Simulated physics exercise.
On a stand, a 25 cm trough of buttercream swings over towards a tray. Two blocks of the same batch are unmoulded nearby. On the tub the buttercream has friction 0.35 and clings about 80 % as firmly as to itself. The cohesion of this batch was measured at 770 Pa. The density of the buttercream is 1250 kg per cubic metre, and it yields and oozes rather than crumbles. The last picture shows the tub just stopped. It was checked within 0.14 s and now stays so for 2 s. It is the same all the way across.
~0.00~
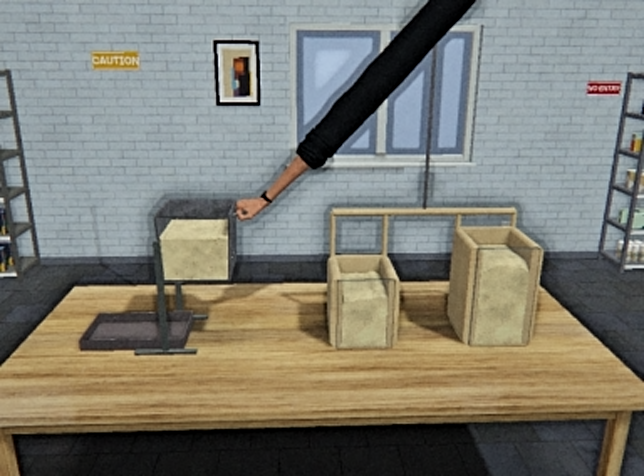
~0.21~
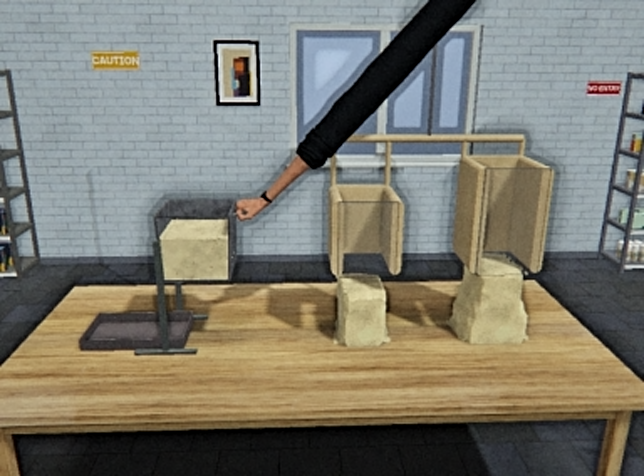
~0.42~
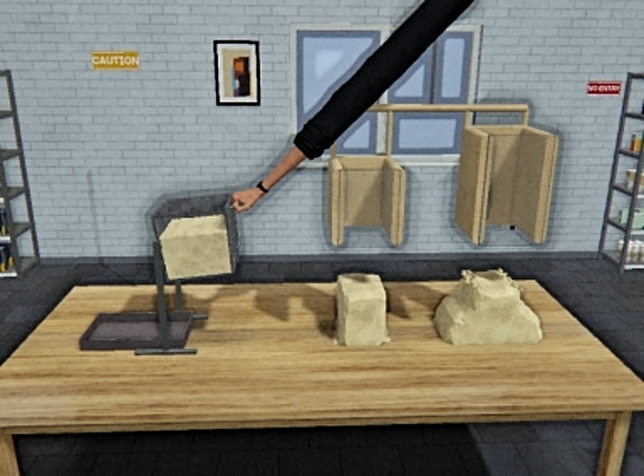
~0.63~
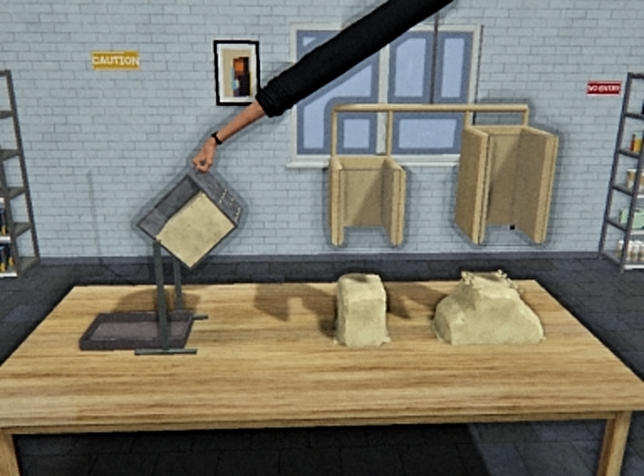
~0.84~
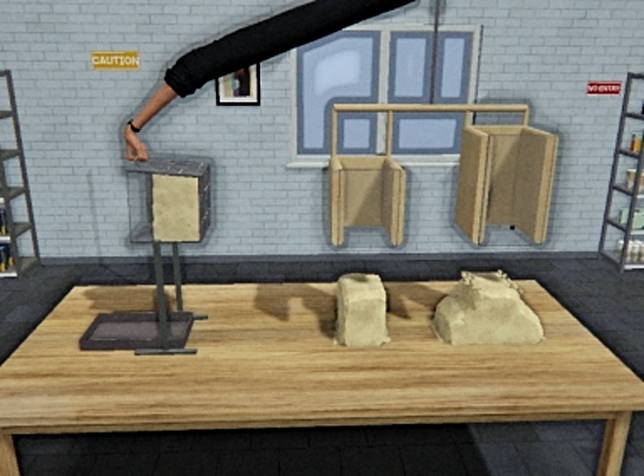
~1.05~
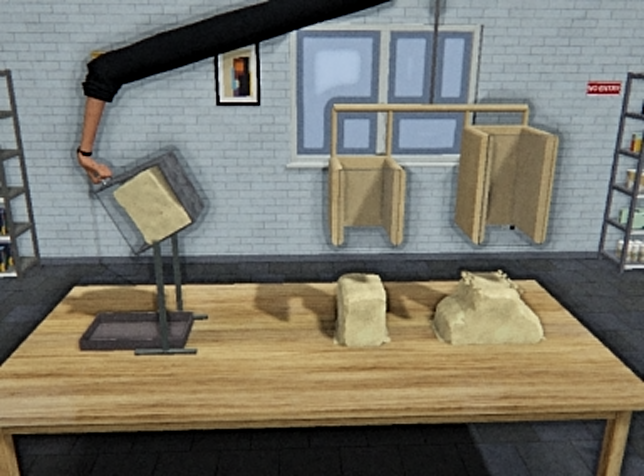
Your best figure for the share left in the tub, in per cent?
Close to 0 per cent.
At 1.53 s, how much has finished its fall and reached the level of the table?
Near 85 %.
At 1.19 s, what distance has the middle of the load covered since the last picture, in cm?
About 10 cm.
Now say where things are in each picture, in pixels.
In the first picture, handle-side rim at (228, 216), tilt 0 degrees; top of the buttercream at (180, 238); blocks stand 24 cm, 35 cm (left to right).
In the second picture, handle-side rim at (228, 216), tilt 0 degrees; top of the buttercream at (180, 238); blocks stand 23 cm, 31 cm (left to right).
In the third picture, handle-side rim at (224, 209), tilt 6 degrees; top of the buttercream at (222, 232); blocks stand 23 cm, 24 cm (left to right).
In the fourth picture, handle-side rim at (187, 176), tilt 43 degrees; top of the buttercream at (201, 197); blocks stand 23 cm, 23 cm (left to right).
In the fifth picture, handle-side rim at (127, 172), tilt 87 degrees; top of the buttercream at (160, 176); blocks stand 23 cm, 23 cm (left to right).
In the sixth picture, handle-side rim at (95, 194), tilt 117 degrees; top of the buttercream at (145, 172); blocks stand 23 cm, 23 cm (left to right).
After 1.19 s, the tub is at 117 degrees and holds 81 %.
After 1.36 s, the tub is at 117 degrees and holds 11 %.
After 1.53 s, the tub is at 117 degrees and holds 0 %.
After 1.70 s, the tub is at 117 degrees and holds 0 %.
After 3.05 s, at the end, the tub is at 117 degrees and holds 0 %.
